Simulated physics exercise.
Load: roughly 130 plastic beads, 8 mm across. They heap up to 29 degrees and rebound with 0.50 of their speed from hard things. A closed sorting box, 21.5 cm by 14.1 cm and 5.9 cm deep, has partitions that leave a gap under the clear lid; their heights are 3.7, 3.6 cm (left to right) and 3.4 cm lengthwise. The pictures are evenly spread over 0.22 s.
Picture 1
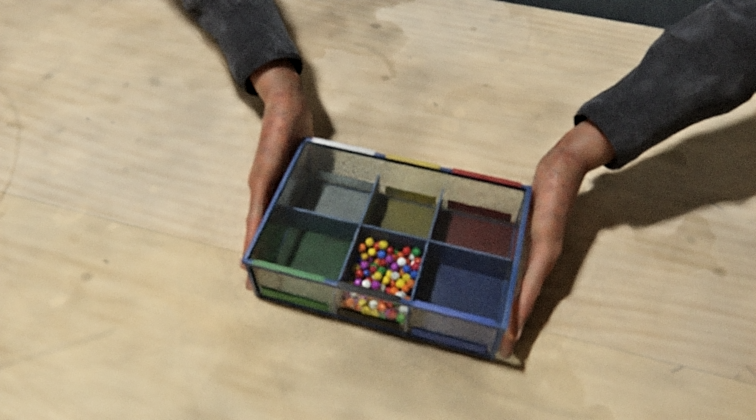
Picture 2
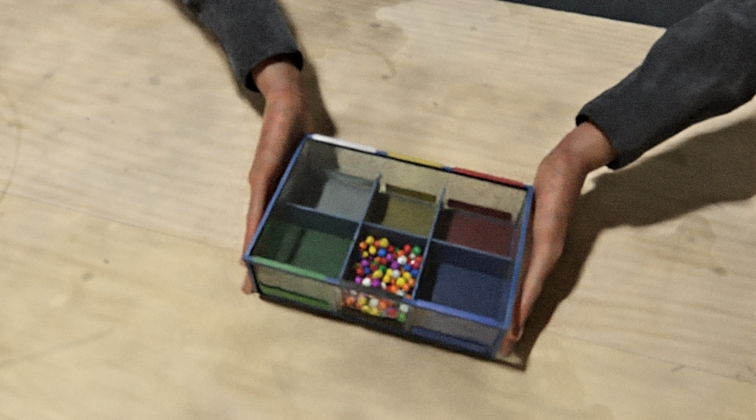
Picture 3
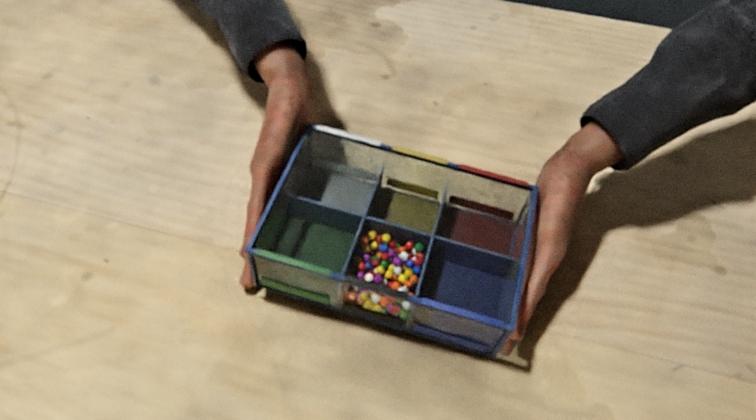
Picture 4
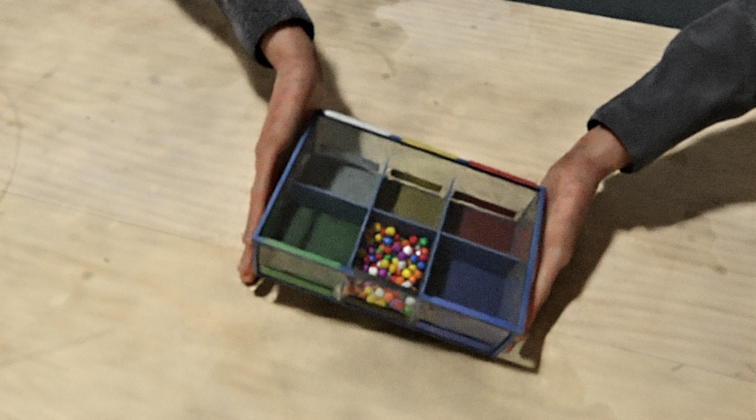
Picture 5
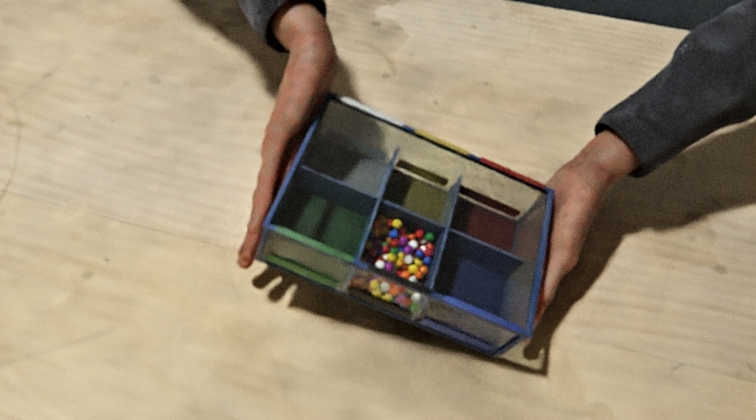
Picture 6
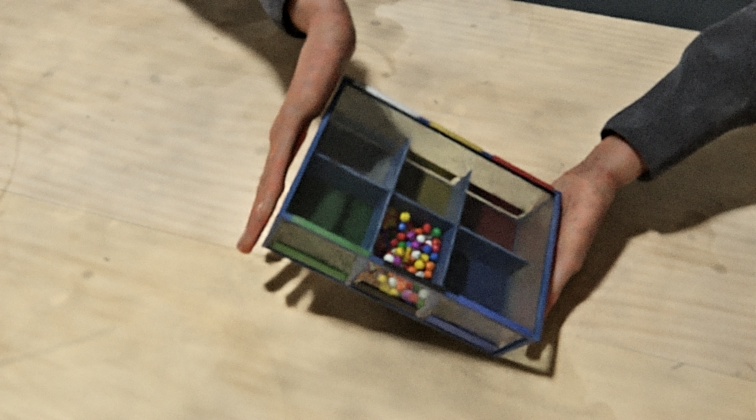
At first, two hands hold a clear-lidded, six-compartment box nearly level above a pale wooden surface, with multicoloured beads gathered in the front middle section. Then the left hand raises its side and the box tilts steadily down toward the front right, while the beads shift slightly within their compartment.
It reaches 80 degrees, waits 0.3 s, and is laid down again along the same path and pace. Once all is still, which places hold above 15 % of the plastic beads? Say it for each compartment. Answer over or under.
Red under, blue over, green under, yellow under, white under, black over.
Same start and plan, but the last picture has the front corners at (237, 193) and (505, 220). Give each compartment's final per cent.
Red 0, blue 0, green 0, yellow 5, white 45, black 50.
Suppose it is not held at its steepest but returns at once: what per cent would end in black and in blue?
In that case black 65, blue 35.
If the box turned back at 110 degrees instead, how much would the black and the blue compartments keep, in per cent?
Then: Black 0, blue 90.
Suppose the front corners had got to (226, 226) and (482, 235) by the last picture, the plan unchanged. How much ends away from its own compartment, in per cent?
It would be near 35 per cent.
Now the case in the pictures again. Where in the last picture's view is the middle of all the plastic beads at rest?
At about (405, 287).
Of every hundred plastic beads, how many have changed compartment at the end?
About 30 per cent.
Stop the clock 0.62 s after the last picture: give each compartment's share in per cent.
Red 0, blue 25, green 0, yellow 0, white 0, black 75.
Then, 0.62 s after the last picture, tilt 80 degrees; blue 25 %, black 75 %.
Then, 1.03 s after the last picture, tilt 43 degrees; blue 30 %, black 70 %.
Then, 1.53 s after the last picture, tilt 0 degrees; blue 30 %, black 70 %.
In the end, red 0 %, blue 30 %, green 0 %, yellow 0 %, white 0 %, black 70 %.
